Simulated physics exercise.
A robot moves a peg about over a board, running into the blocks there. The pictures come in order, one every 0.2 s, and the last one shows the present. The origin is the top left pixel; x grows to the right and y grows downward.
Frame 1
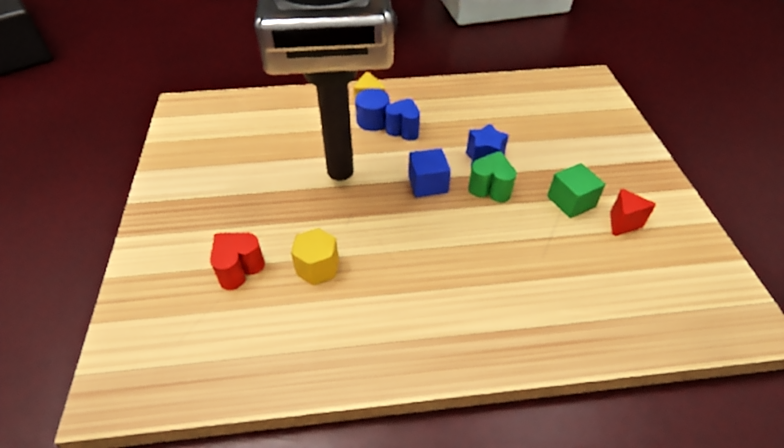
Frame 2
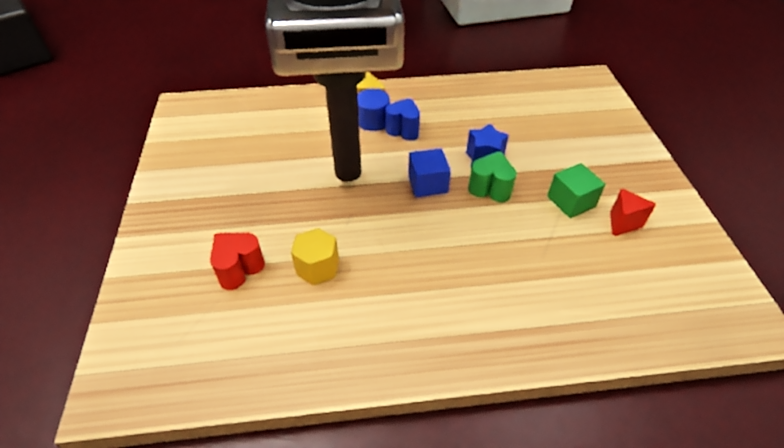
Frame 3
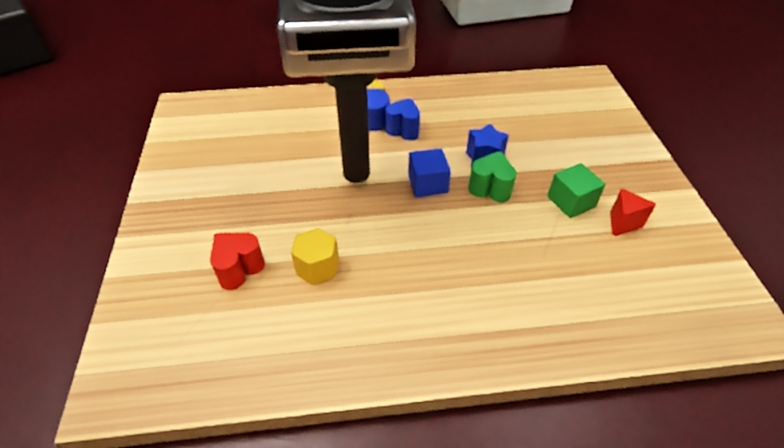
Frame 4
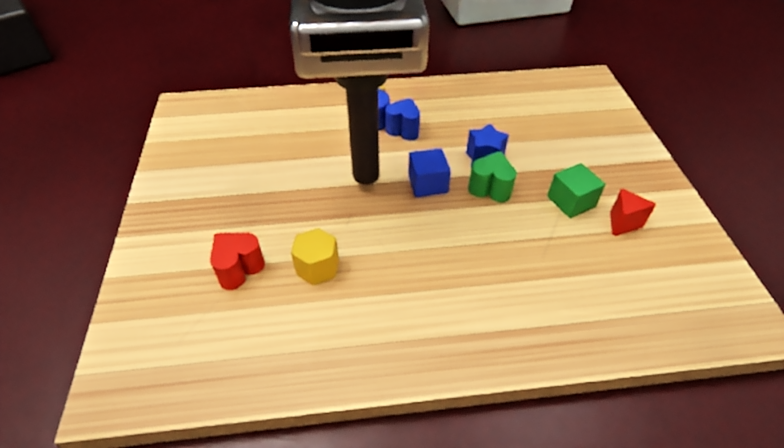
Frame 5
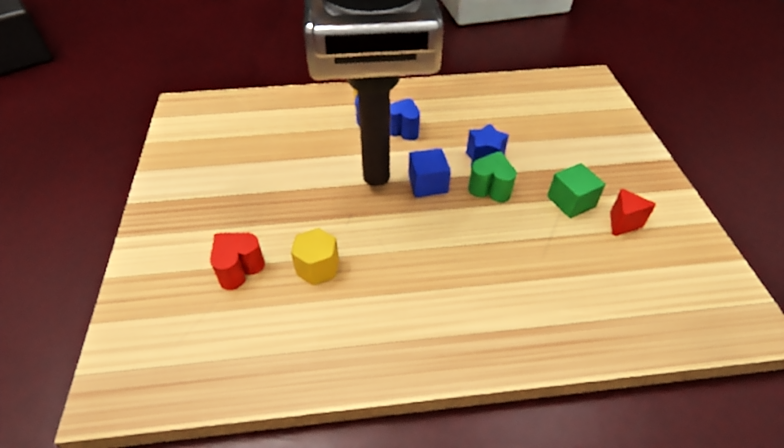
The black peg held by the robot slid slowly to the right across the wooden board, drawing nearer to the blue square block, while the colored blocks around it all stayed still.
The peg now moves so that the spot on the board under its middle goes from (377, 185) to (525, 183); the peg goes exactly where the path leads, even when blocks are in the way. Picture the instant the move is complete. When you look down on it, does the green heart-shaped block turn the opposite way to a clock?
Yes
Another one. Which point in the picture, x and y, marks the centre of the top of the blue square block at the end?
The blue square block ends near (563, 164).
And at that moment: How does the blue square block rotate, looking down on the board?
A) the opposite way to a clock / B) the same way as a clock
The one that fits is B, the same way as a clock.
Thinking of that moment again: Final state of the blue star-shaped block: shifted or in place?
It ends up on the same spot.
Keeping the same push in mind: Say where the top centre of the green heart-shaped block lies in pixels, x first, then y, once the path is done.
I predict (599, 163).
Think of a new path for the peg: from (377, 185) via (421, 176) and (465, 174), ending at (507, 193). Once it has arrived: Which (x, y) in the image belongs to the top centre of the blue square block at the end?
I expect it at (540, 187).
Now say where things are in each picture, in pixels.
In the first frame, lower end of the peg (341, 172), tops of blocks, blue square block (430, 161), blue star-shaped block (489, 136), green heart-shaped block (495, 166), green square block (580, 179), red triangle (634, 202).
In the second frame, peg (348, 173), blocks as before.
In the third frame, peg (357, 174), blocks as before.
In the fourth frame, peg (366, 175), blocks as before.
In the fifth frame, peg (376, 177), blue square block (430, 161), blue star-shaped block (489, 136), green heart-shaped block (495, 166), green square block (580, 179), red triangle (634, 202).
What follows on the original path. One third of the way, peg (428, 176); blue square block (461, 162); green heart-shaped block (503, 167).
Two thirds of the way, peg (477, 175); blue square block (512, 167), turned 35° clockwise; green heart-shaped block (549, 171), turned 35° anticlockwise; green square block (599, 181).
At the end, peg (527, 175); blue square block (563, 164), turned 25° clockwise; blue star-shaped block not moved; green heart-shaped block (599, 163), turned 50° anticlockwise; green square block (637, 178), turned 65° clockwise; red triangle (646, 209), turned 50° clockwise.
